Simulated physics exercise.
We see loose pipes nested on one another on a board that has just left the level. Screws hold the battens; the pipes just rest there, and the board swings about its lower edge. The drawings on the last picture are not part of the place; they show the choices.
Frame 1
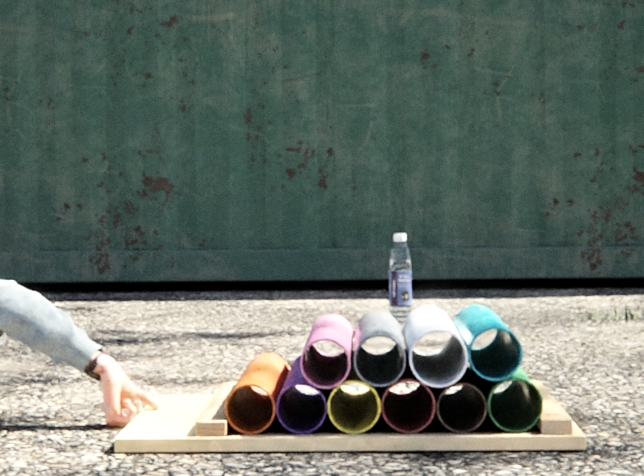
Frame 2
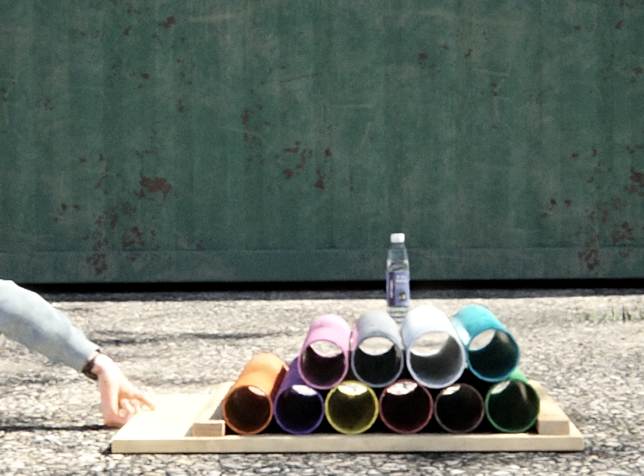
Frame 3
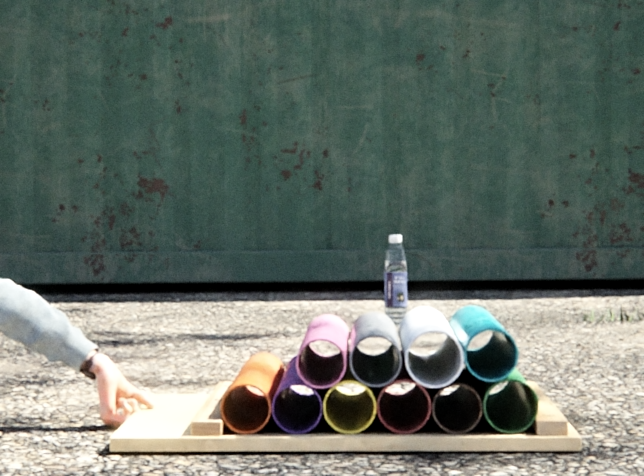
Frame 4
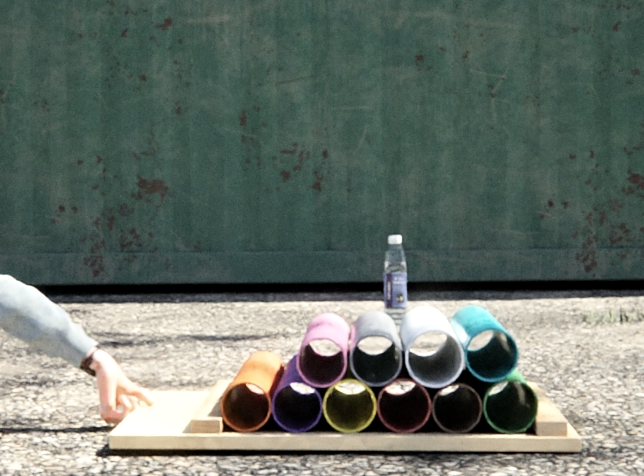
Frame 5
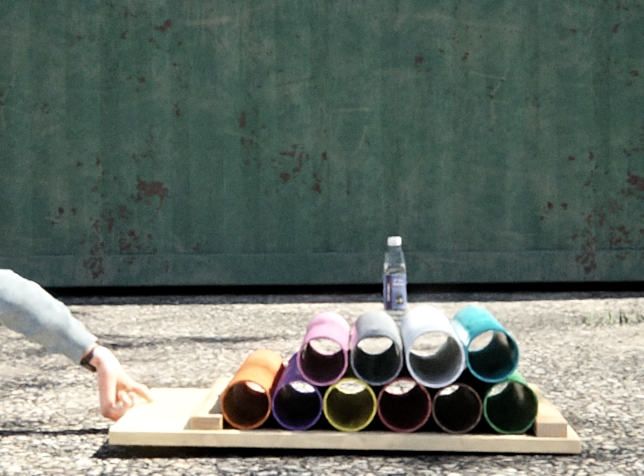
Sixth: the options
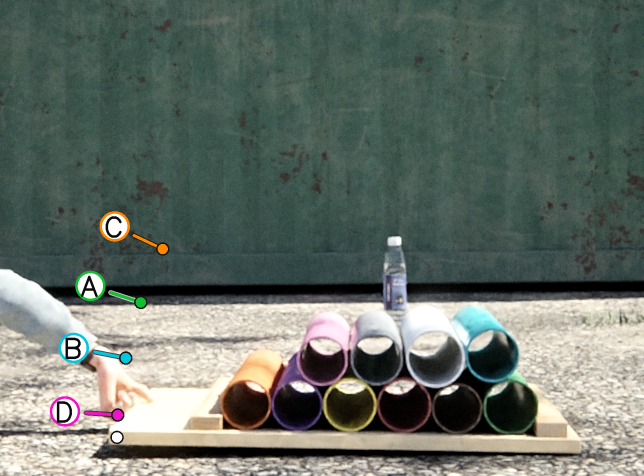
The clip shows colourful pipes stacked in two rows between battens on a wooden board, with a clear bottle upright above them. A hand at the left grips the board's end, then raises it very slightly, the pipes staying nested.
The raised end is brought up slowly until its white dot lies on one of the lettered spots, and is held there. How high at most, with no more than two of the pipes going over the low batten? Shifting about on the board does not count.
Lift it to C and no more.
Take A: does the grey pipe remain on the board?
The grey pipe: Yes.
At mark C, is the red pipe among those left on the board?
Yes, with C.
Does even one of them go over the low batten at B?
No, at B.
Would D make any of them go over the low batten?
No.
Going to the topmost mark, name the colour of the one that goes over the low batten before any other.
The turquoise one.
On the marked copy, A at (141, 302); B at (126, 358); C at (163, 249); D at (118, 415); the white dot at (117, 437).
With C. Early on, board at 16°.
Further on, board at 26°.
At the end, board at 26°, two over the low batten (white, turquoise).
As for the rest, A none over the low batten; B none over the low batten; D none over the low batten.
